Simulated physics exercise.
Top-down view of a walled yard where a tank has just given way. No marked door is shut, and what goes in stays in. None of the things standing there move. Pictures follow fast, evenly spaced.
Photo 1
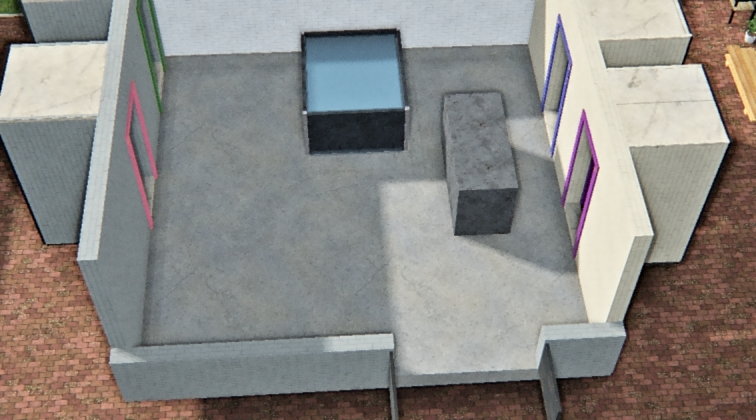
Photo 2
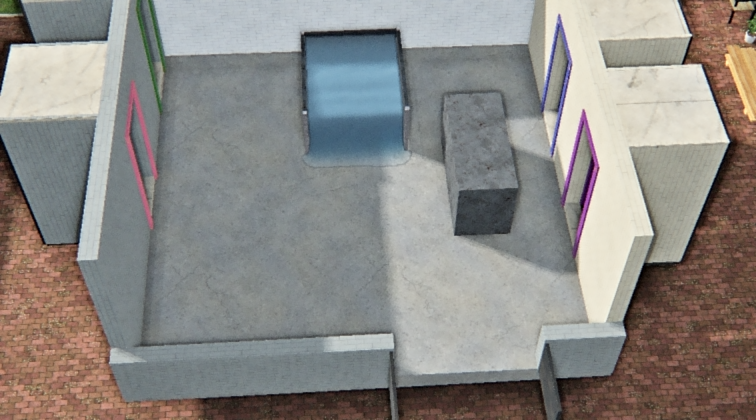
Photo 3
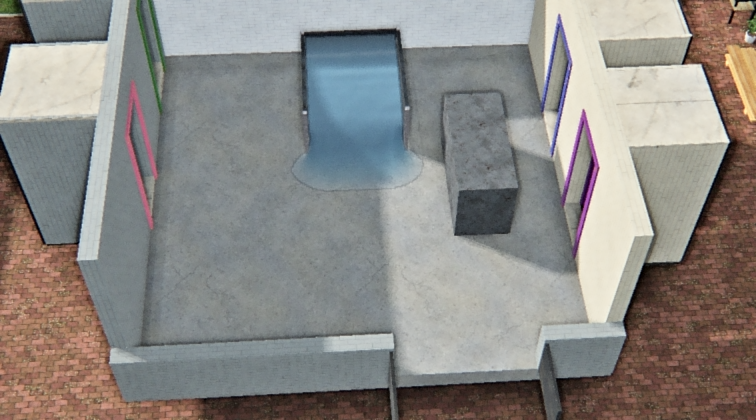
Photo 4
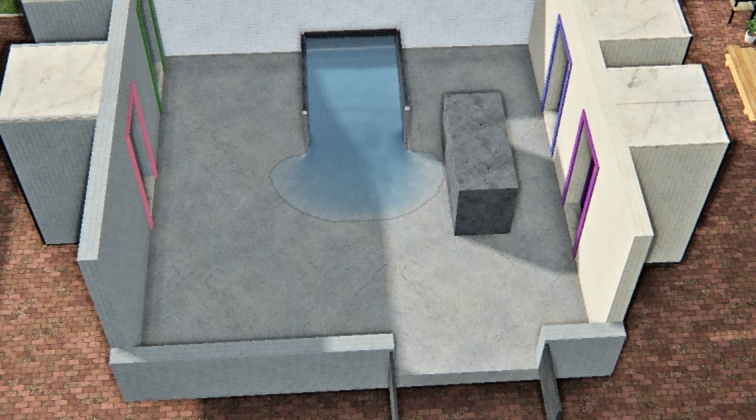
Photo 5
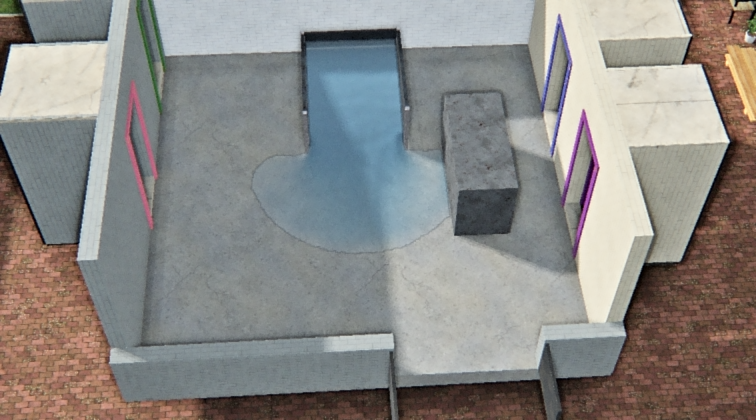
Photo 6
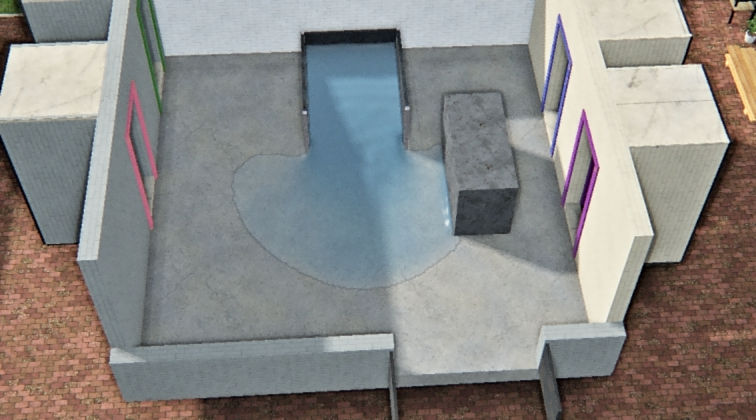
The footage shows a walled yard seen from above, where blue water held in a dark open tank pours out through its front side and spreads in a widening rounded sheet across the grey floor, reaching a dark block.
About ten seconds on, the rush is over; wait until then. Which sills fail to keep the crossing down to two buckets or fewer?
One by one: I expect the blue door to stay within two buckets; I expect the pink door to stay within two buckets; I expect the purple door to stay within two buckets; I expect the green door to stay within two buckets.
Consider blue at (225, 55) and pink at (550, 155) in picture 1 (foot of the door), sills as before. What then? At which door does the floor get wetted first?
Go with the purple-painted one.
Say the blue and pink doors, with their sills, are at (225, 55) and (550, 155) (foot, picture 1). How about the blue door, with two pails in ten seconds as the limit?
Blue is not flooded.
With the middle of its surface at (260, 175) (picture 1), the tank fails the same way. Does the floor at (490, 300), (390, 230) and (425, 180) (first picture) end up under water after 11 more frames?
Well, in the order you listed them, they'd be reached by the flood, unreached and unreached.
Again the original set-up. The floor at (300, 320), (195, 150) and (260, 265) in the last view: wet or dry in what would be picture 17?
Result, as listed: Wetted / not wetted / wetted.
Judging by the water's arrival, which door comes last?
Result: The blue-painted one.
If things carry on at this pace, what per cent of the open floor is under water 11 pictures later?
Roughly 50 %.
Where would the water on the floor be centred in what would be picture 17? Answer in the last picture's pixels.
It is around (342, 234).
A moment on, water covers 40 % of the floor; the blue door not reached, the pink door not reached, the purple door not reached, the green door not reached.
Next, water covers 50 % of the floor; the blue door not reached, the pink door not reached, the purple door not reached, the green door not reached.
Then, water covers 50 % of the floor; the blue door not reached, the pink door wet at the sill, nothing in, the purple door not reached, the green door not reached.
Later, water covers 75 % of the floor; the blue door not reached, the pink door wet at the sill, nothing in, the purple door wet at the sill, nothing in, the green door wet at the sill, nothing in.
In the end, water covers 90 % of the floor; the blue door wet at the sill, nothing in, the pink door wet at the sill, nothing in, the purple door wet at the sill, nothing in, the green door wet at the sill, nothing in.
